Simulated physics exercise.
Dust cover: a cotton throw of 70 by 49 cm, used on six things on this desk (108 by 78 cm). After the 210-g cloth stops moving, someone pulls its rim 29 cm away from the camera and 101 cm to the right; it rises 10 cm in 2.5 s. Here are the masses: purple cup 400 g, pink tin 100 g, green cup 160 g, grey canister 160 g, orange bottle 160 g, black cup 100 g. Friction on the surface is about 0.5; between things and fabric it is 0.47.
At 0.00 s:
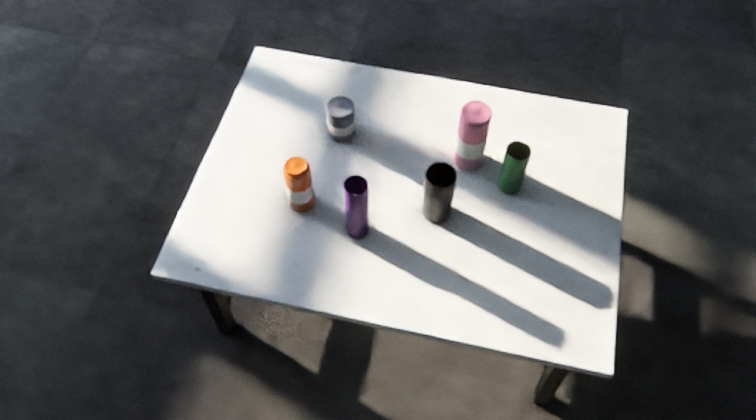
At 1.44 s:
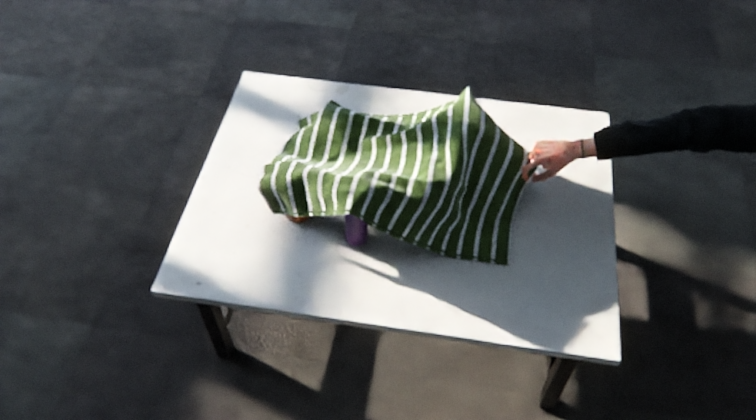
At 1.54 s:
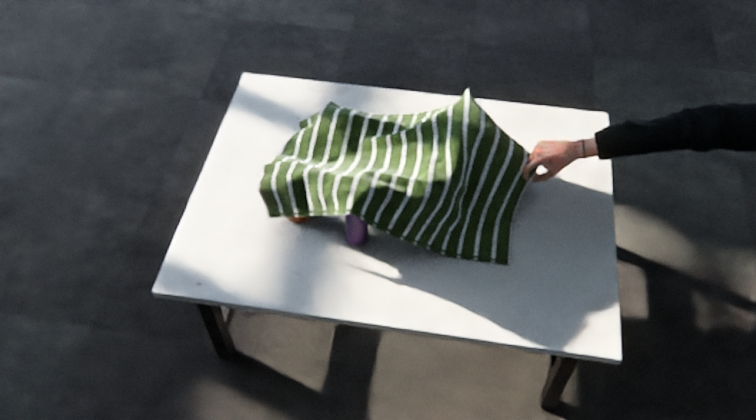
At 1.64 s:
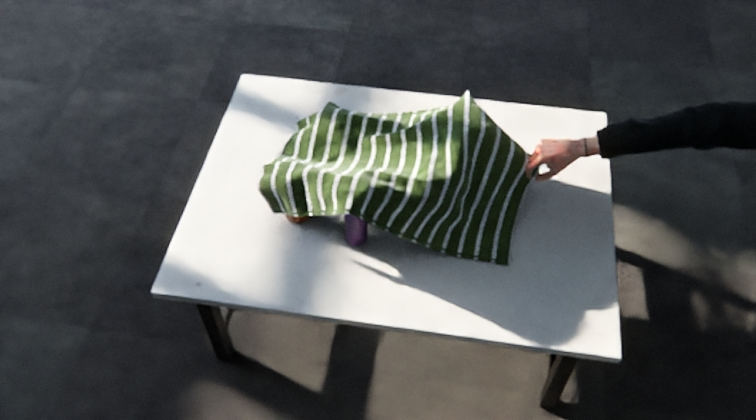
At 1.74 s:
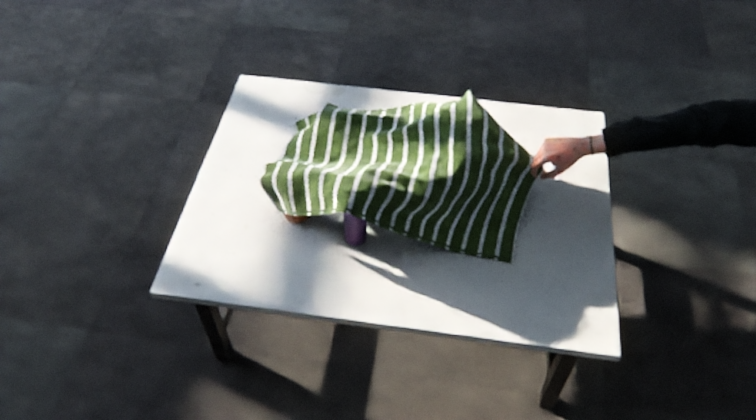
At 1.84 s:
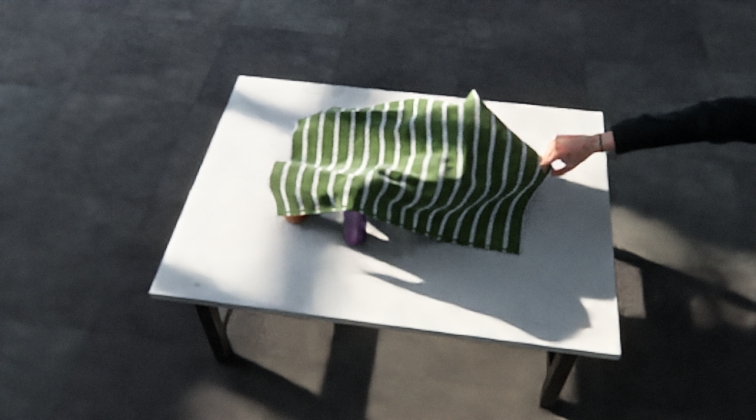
On a white table, six colourful cups and containers stood in the sunlight, then a green-and-white striped cloth lay draped over them while a hand gripped its edge and pulled it slightly to the right.
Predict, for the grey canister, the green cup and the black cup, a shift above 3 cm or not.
The grey canister is not displaced, the green cup is displaced, the black cup is displaced.
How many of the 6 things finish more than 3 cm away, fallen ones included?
Counting them up, I get 3.
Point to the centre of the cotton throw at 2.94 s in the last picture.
It sits near (640, 119) in pixels.
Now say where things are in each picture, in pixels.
In the first frame, orange bottle (296, 165), 16 cm tall; grey canister (340, 106), 10 cm tall; purple cup (356, 185), 19 cm tall; pink tin (476, 112), 19 cm tall; green cup (519, 151), 14 cm tall; black cup (441, 175), 16 cm tall.
In the second frame, cotton throw corners (273, 214) (313, 123) (504, 149) (509, 265); grip (529, 179).
In the third frame, cotton throw corners (268, 218) (316, 126); grip (530, 179).
In the fourth frame, cotton throw corners (273, 213) (312, 124); grip (532, 178).
In the fifth frame, cotton throw corners (278, 211) (309, 126); grip (538, 176).
In the sixth frame, cotton throw corners (276, 216) (312, 131) (491, 161) (521, 254); grip (547, 174).
By 2.4 s, middle of the cotton throw at (509, 137); pink tin on its side, 13 cm off its start.
By 2.9 s, middle of the cotton throw at (640, 119); black cup on its side, 11 cm off its start, green cup 7 cm off its start, pink tin on its side, 14 cm off its start.
By 3.5 s, middle of the cotton throw at a place out of view; green cup on its side, 19 cm off its start at (575, 196), black cup on its side, 11 cm off its start at (475, 197), pink tin on its side, 15 cm off its start at (504, 137).
By 4.0 s, middle of the cotton throw at a place out of view; green cup on its side, 32 cm off its start, black cup on its side, 11 cm off its start, pink tin on its side, 18 cm off its start.
By 4.8 s, middle of the cotton throw at a place out of view; green cup over the edge, black cup on its side, 11 cm off its start at (475, 197), grey canister 0 cm off its start at (329, 121), pink tin on its side, 23 cm off its start at (497, 105).
